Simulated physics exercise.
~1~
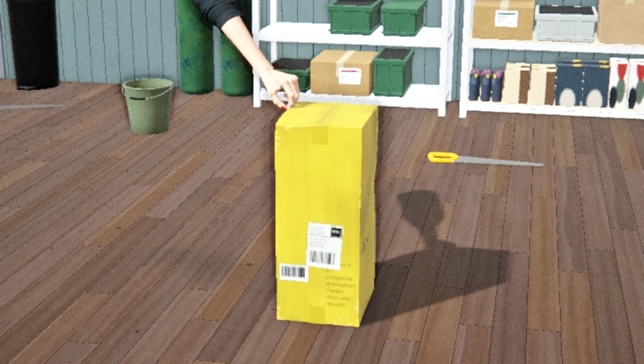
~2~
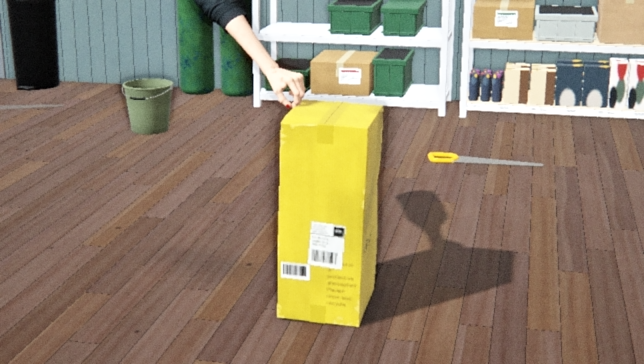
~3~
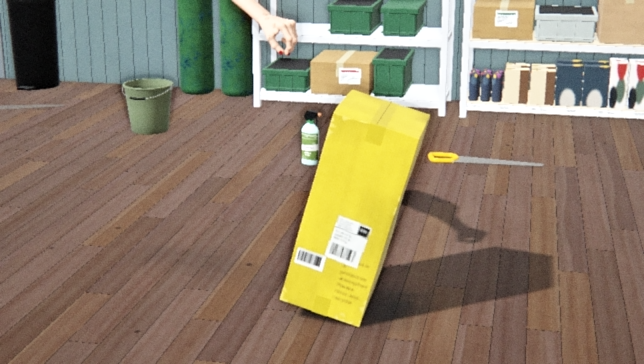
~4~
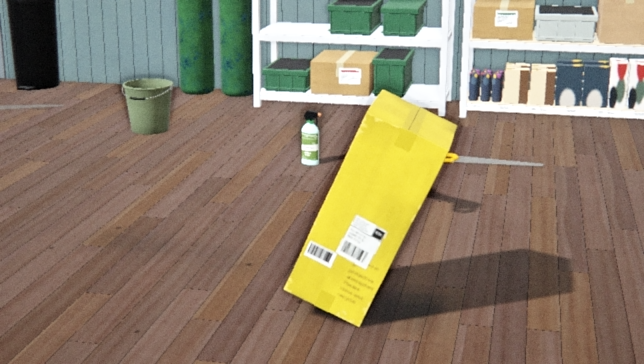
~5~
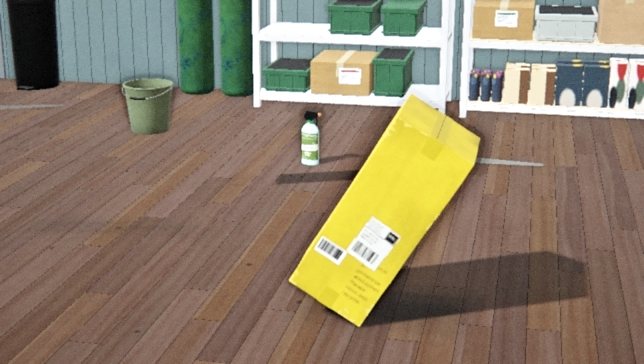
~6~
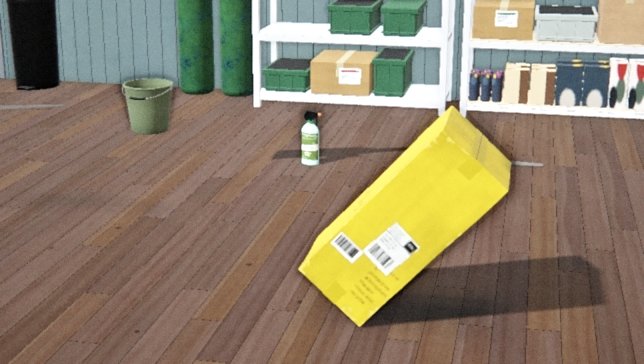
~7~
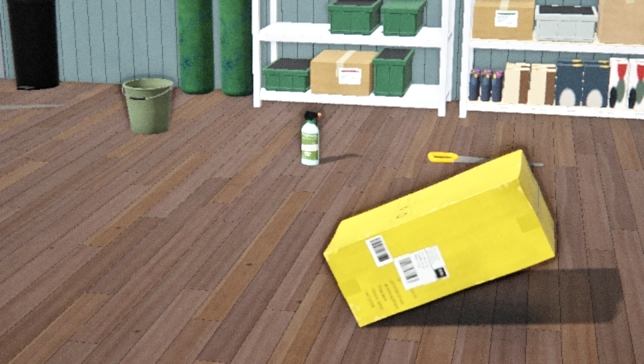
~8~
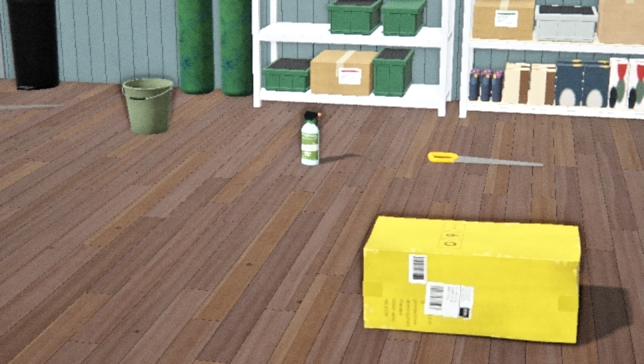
A hand at the top of a tall yellow parcel on a wooden floor gave it a quick shove and drew back, and the parcel tipped further and further to the right until it toppled onto its side, revealing a small bottle behind it.
